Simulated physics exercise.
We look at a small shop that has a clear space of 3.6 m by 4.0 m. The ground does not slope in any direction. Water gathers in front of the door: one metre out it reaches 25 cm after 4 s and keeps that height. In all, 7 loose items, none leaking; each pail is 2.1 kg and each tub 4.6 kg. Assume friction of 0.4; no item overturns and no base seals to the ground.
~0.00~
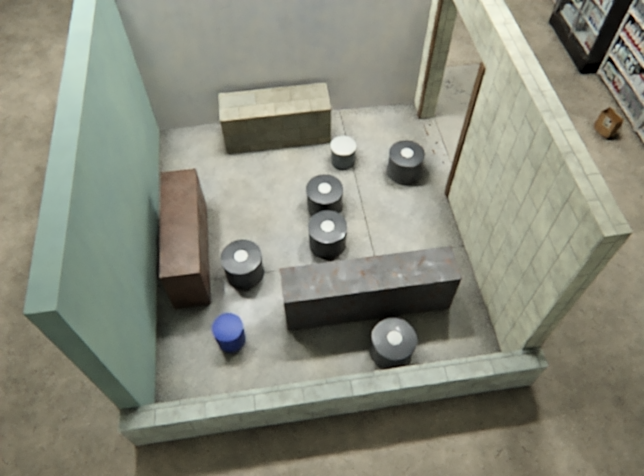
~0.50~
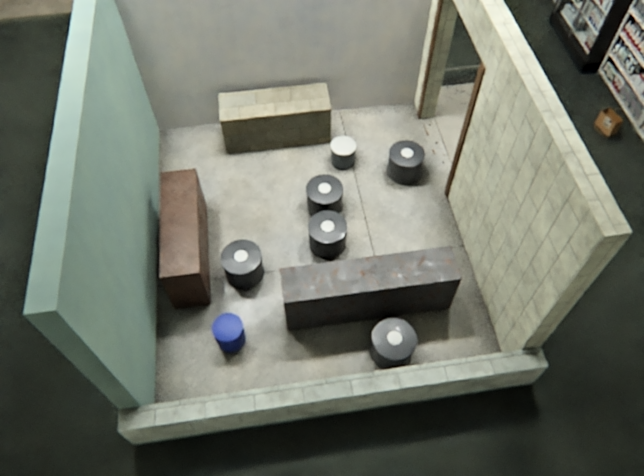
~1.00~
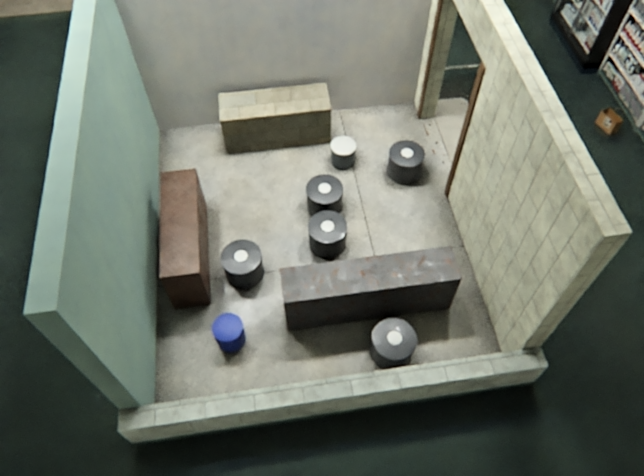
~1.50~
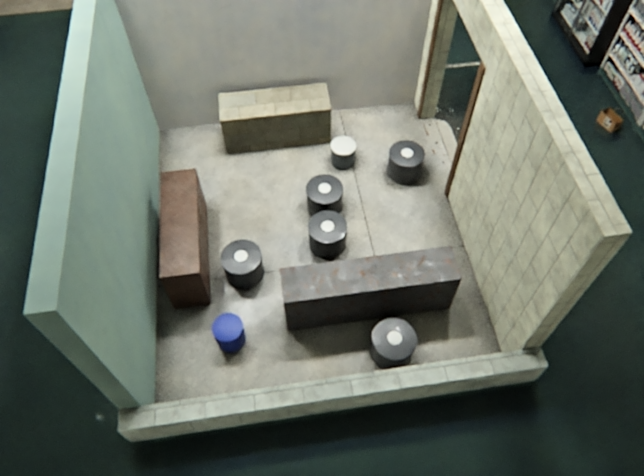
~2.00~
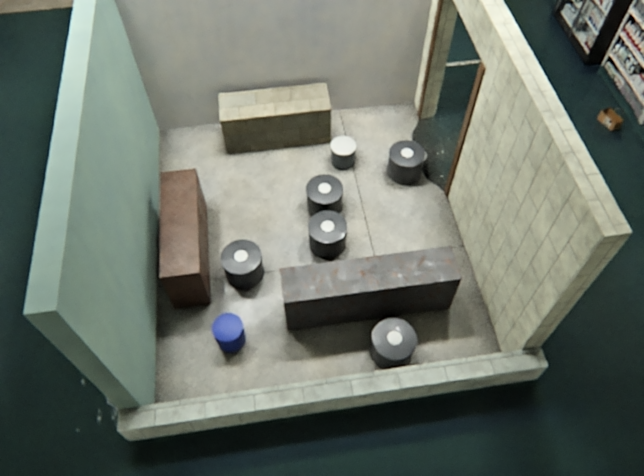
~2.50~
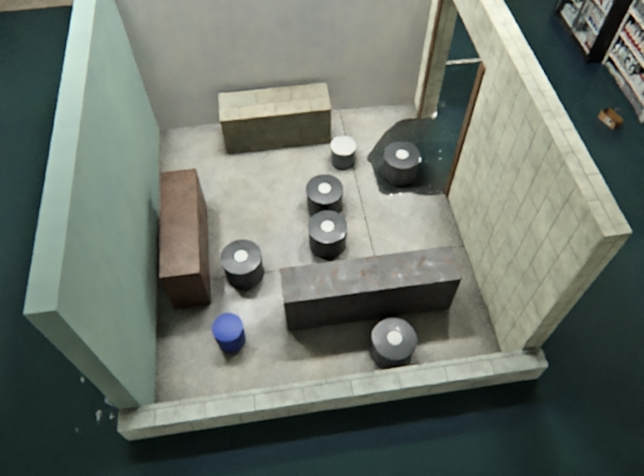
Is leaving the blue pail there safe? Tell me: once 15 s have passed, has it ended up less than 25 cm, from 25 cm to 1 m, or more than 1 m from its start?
It has gone more than 1 m.
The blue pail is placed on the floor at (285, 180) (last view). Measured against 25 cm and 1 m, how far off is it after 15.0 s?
Result: It drifts a great deal.
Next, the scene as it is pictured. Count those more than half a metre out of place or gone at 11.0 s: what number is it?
Tally: 7.
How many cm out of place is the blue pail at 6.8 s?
I'd guess some 60 cm by then.
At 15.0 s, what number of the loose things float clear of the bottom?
7 at that moment.
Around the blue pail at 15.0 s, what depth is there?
Roughly 24 cm at that moment.
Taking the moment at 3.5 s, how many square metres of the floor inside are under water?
I'd estimate close to 3.0 m2.
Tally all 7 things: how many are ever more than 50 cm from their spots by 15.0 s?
The count comes to 7.
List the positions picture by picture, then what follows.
The first picture shows the blue pail at (227, 327), on the bottom; 0.0 m2 under water; 0 of 7 have shifted.
The second picture shows the blue pail at (227, 327) rests on the ground; 0.0 m2 under water; 0 of 7 have shifted.
The third picture shows the blue pail at (227, 327), on the bottom; 0.0 m2 under water; 0 of 7 have shifted.
The fourth picture shows the blue pail at (227, 327) rests on the ground; water covers 0.0 m2; 0 of 7 have shifted.
The fifth picture shows the blue pail at (227, 327) rests on the ground; water covers 0.1 m2; 0 of 7 have shifted.
The sixth picture shows the blue pail at (227, 327) rests on the ground; 0.7 m2 under water; 1 of 7 have shifted.
After 3.5 s the blue pail is near (227, 327), 0.0 m from its start, aground; 0 afloat.
After 6.8 s the blue pail is near (239, 381), 0.6 m from its start, afloat; 6 afloat.
After 11.0 s the blue pail is near (450, 323), 2.3 m from its start, afloat; 7 afloat.
After 15.0 s the blue pail is near (444, 302), 2.2 m from its start, afloat; 7 afloat.
